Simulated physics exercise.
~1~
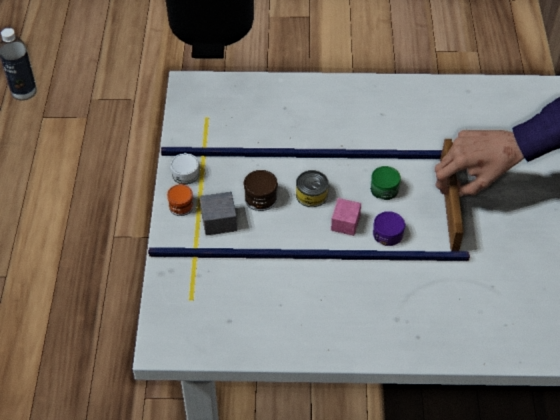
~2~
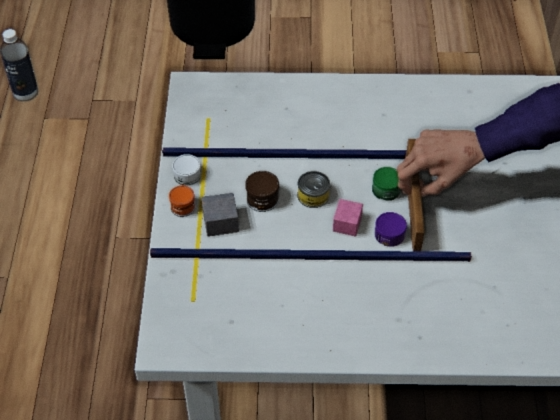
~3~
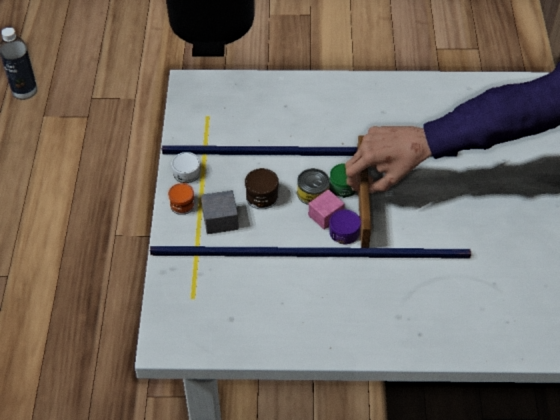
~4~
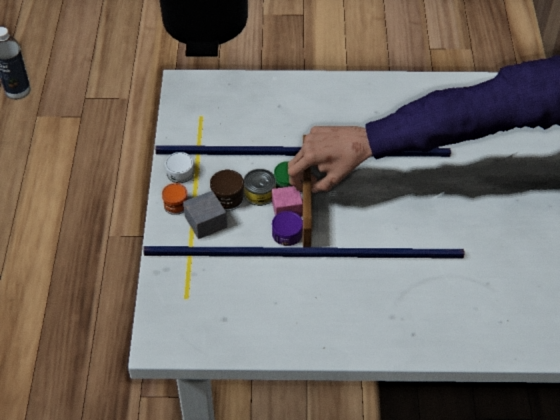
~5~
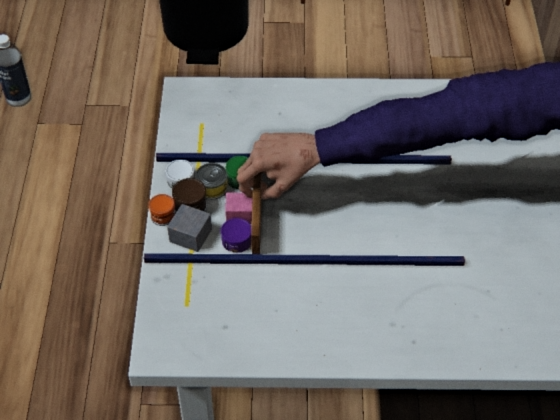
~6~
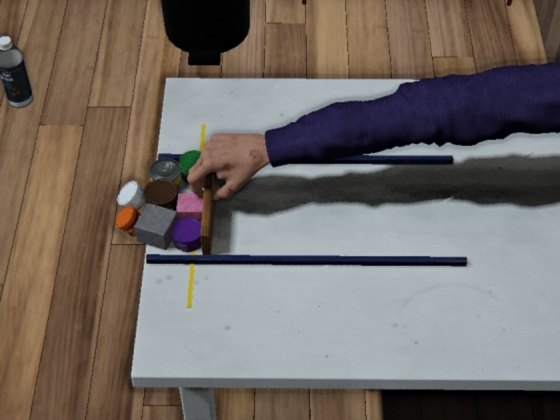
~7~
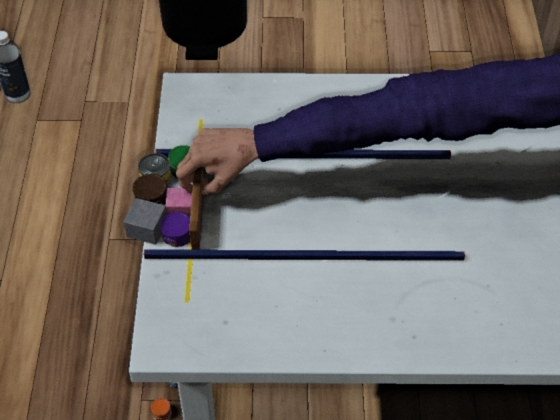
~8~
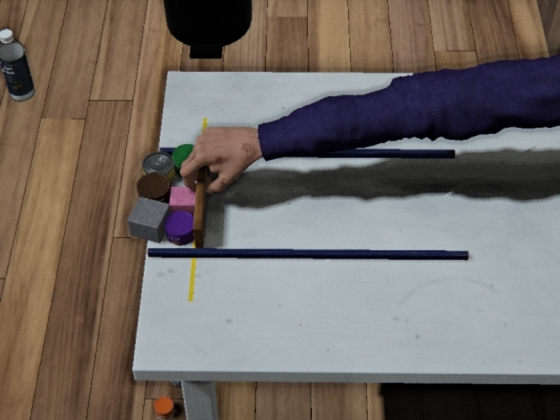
A hand slides an upright wooden board leftward between two dark rails, gathering tins, tubs and blocks into a cluster and pushing it to the table's left edge. The orange and white tins fall off, and the board stops near the yellow tape with the rest still on the table.
